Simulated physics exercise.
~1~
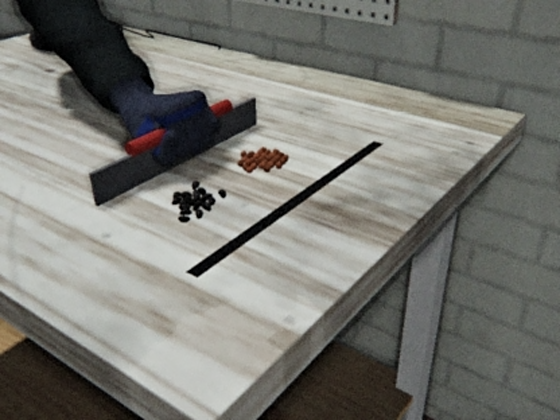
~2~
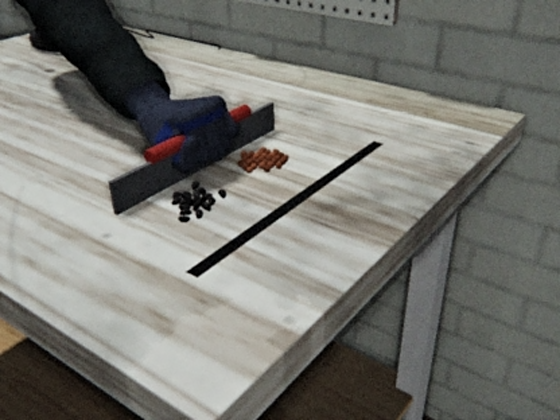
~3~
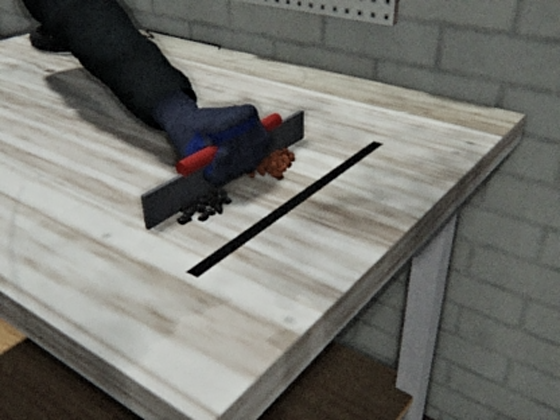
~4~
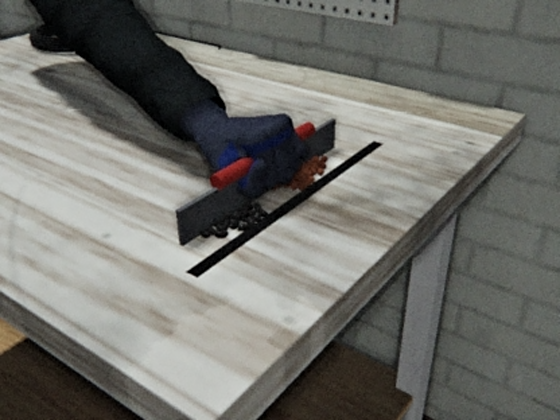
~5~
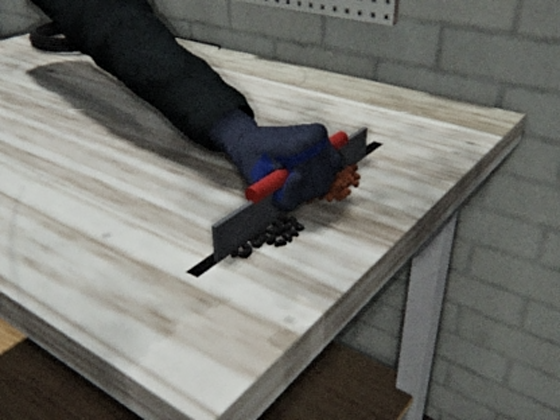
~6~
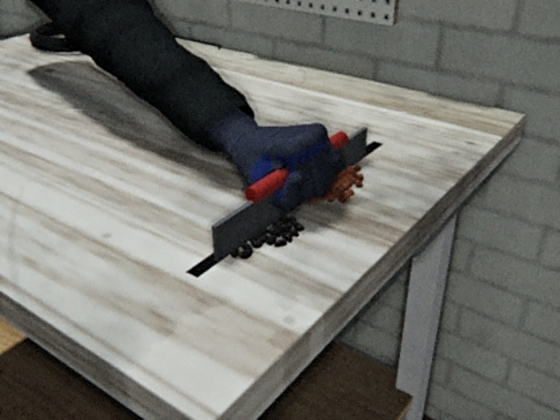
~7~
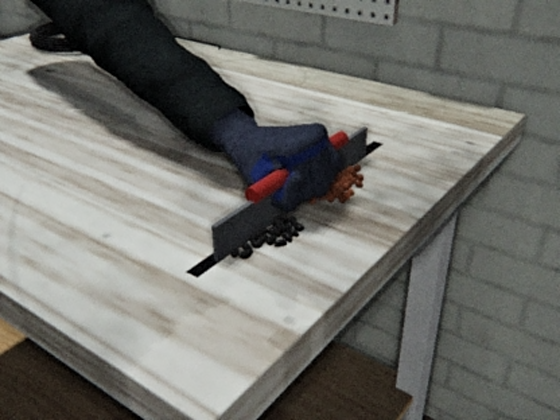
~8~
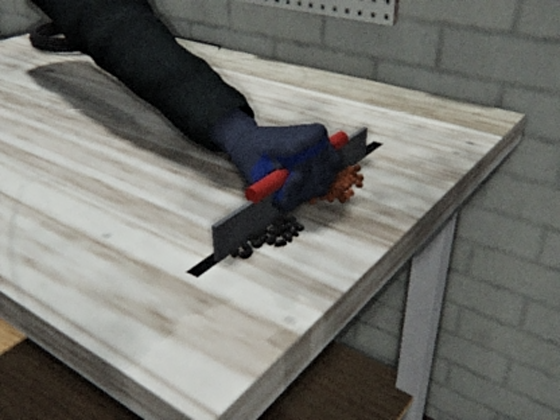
A gloved hand slides a scraper right, pushing black and reddish bits across black tape, then stops.
